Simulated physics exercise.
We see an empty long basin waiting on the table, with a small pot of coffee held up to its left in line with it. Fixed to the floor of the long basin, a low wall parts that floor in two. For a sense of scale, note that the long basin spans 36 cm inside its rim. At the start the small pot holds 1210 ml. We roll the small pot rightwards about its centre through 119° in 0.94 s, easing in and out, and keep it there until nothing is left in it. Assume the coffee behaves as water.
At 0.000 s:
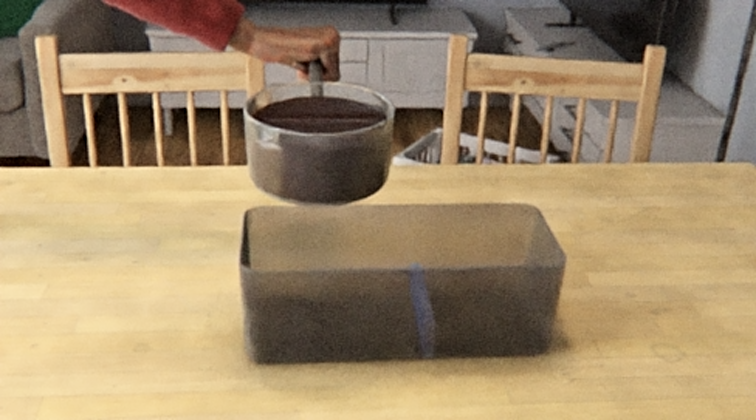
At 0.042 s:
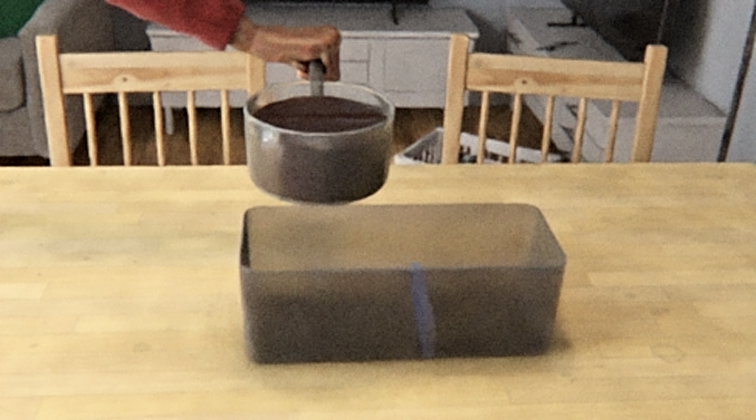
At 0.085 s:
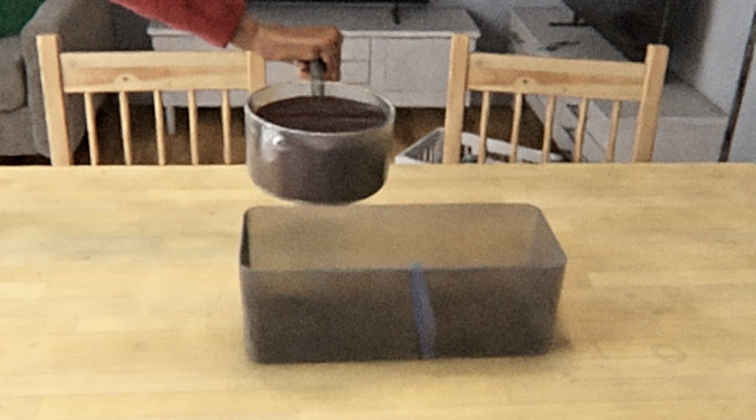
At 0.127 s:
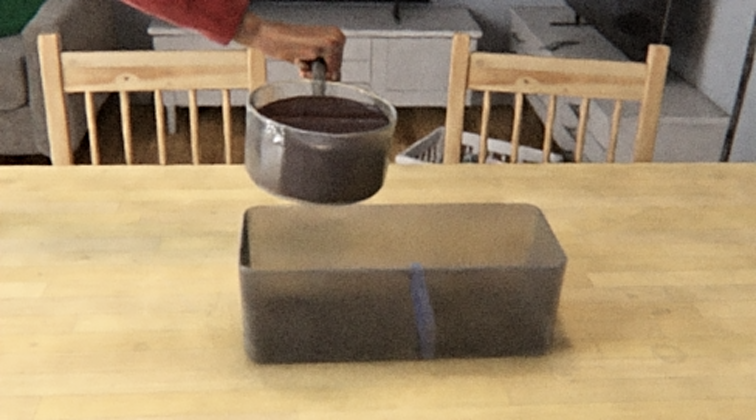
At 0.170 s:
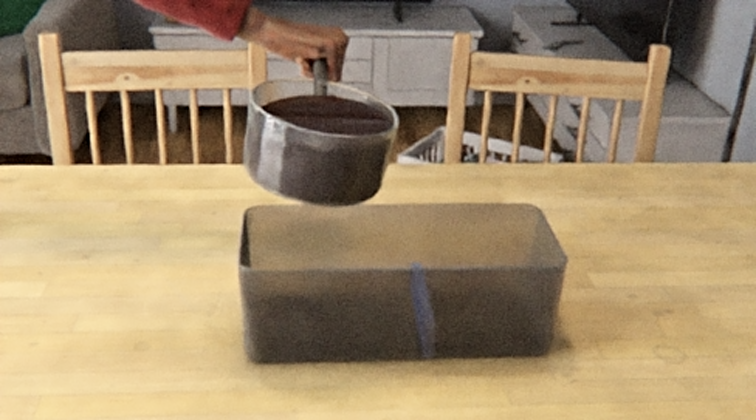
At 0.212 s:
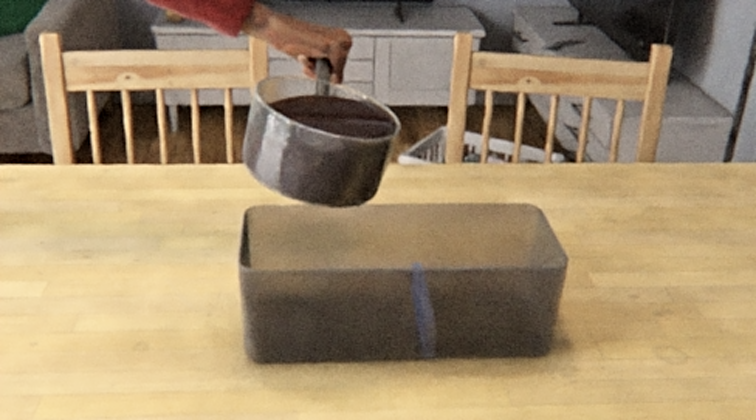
A hand slowly tilting a small pot of dark coffee to the right above a long, empty basin on a wooden table.
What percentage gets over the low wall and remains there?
53 %.
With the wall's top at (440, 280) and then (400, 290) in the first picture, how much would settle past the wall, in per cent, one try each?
Some 35 in a hundred, then some 70 in a hundred.
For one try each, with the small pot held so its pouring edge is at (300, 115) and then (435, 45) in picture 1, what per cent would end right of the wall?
It comes to 20 per cent, and then 65 per cent.
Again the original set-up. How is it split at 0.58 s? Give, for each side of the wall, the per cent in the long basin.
2 on the left, 20 on the right, roughly.
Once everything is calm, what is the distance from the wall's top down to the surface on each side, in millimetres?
Left roughly 24 mm; right roughly 12 mm.
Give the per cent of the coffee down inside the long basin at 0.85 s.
Some 90 percent of the total.
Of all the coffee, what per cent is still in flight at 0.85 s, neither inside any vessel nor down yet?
About 5 percent.
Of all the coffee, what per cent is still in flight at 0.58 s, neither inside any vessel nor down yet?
Close to 32 in a hundred.
After 0.58 s the tilt is 81° and 46 per cent is still to pour, 2 is left of the wall and 20 right of it.
After 0.85 s the tilt is 116° and 5 per cent is still to pour, 35 is left of the wall and 55 right of it.
After 1.13 s the tilt is 119° and 0 per cent is still to pour, 44 is left of the wall and 54 right of it.
After 1.44 s the tilt is 119° and 0 per cent is still to pour, 46 is left of the wall and 53 right of it.
In the end 46 per cent lies left of the wall, 53 right of it and 1 outside.
